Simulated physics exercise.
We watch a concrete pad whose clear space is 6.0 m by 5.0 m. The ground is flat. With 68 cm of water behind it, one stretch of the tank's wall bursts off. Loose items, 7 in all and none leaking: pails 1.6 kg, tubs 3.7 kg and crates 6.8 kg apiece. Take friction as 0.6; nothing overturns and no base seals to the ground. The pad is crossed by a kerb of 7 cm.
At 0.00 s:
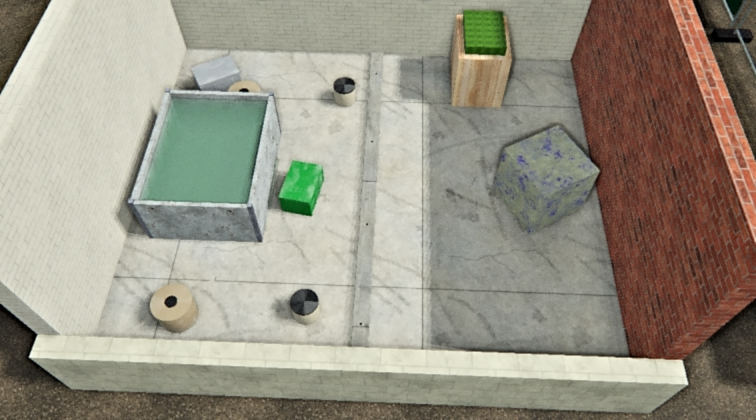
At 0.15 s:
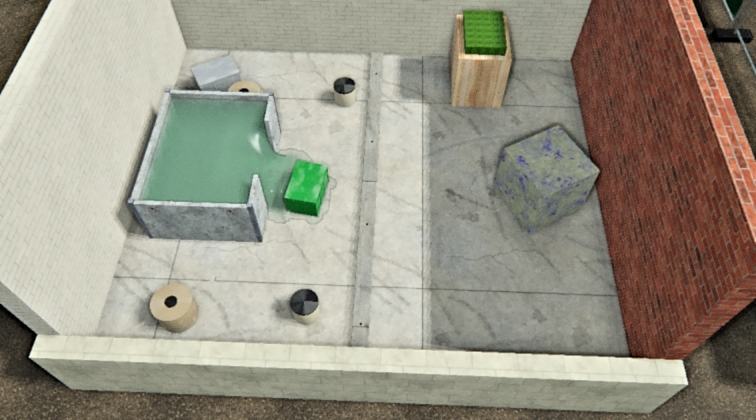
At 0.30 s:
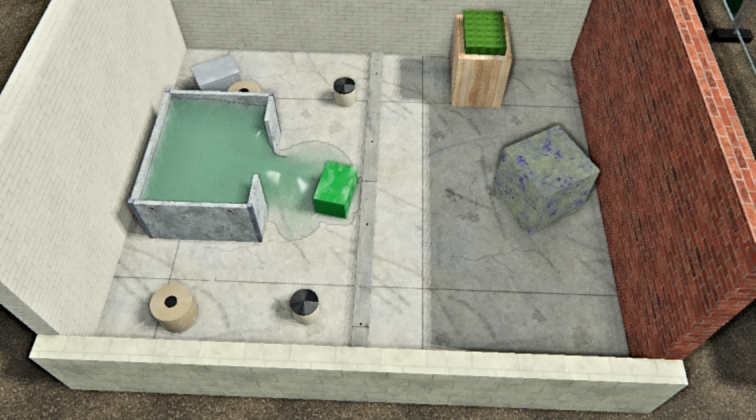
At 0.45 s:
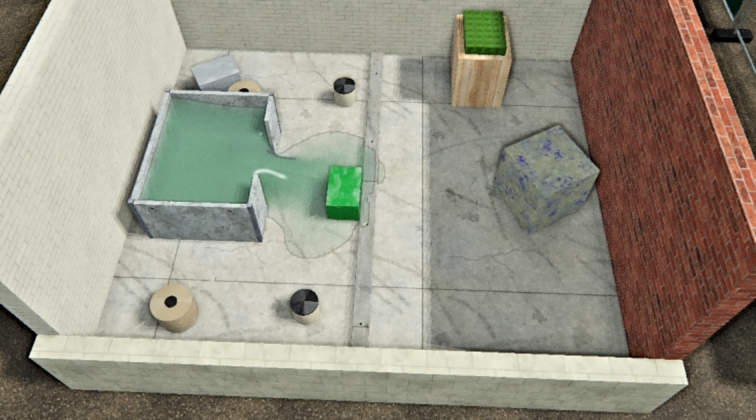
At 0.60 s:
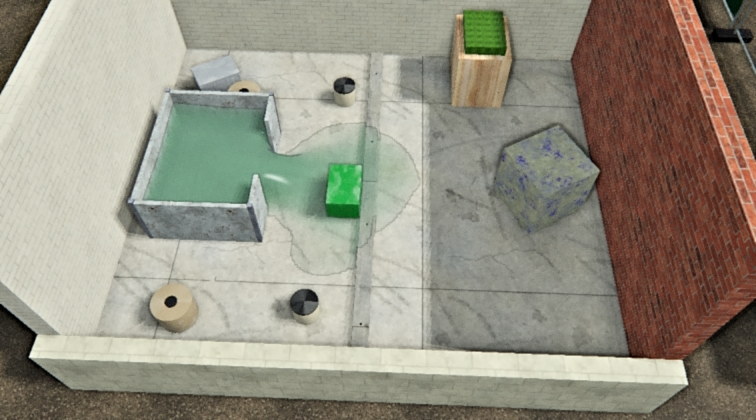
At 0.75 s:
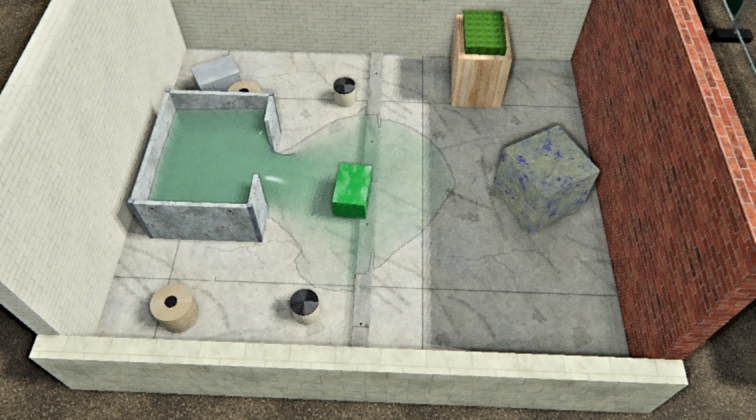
Green water pouring from a gap in a tank's right wall, pushing a green crate rightward and spreading across the concrete floor.
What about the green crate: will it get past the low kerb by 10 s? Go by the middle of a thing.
Green crate crosses.
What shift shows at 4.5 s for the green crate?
About 400 cm.
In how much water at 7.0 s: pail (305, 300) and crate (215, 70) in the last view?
Roughly 2 and 3 cm.
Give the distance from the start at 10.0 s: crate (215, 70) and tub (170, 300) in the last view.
In turn: 50 cm, 80 cm.
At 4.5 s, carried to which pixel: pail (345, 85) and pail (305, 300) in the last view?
Near (305, 67) and (277, 298).
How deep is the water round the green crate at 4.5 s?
Roughly 10 cm.
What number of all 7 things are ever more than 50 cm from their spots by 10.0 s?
7 of them.
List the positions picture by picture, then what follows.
The first frame shows the green crate at (301, 181) rests on the ground; 2.3 m2 under water; 0 of 7 have shifted.
The second frame shows the green crate at (306, 181), on the bottom, 7 cm from its start; water covers 2.7 m2; 1 of 7 have shifted.
The third frame shows the green crate at (336, 182) rests on the ground, 44 cm from its start; water covers 3.5 m2; 1 of 7 have shifted.
The fourth frame shows the green crate at (344, 186), on the bottom, 56 cm from its start; 4.3 m2 under water; 1 of 7 have shifted.
The fifth frame shows the green crate at (344, 184), on the bottom, 56 cm from its start; water covers 5.3 m2; 1 of 7 have shifted.
The sixth frame shows the green crate at (352, 184) floats, 66 cm from its start; water covers 6.6 m2; 1 of 7 have shifted.
After 2.0 s the green crate is near (523, 249), 2.8 m from its start, afloat; 1 of 7 are over the mark; 1 afloat.
After 4.5 s the green crate is near (605, 314), 3.9 m from its start, afloat; 1 of 7 are over the mark; 1 afloat.
After 7.0 s the green crate is near (550, 298), 3.3 m from its start, afloat; 1 of 7 are over the mark; 6 afloat.
After 10.0 s the green crate is near (447, 274), 2.2 m from its start, afloat; 1 of 7 are over the mark; 7 afloat.
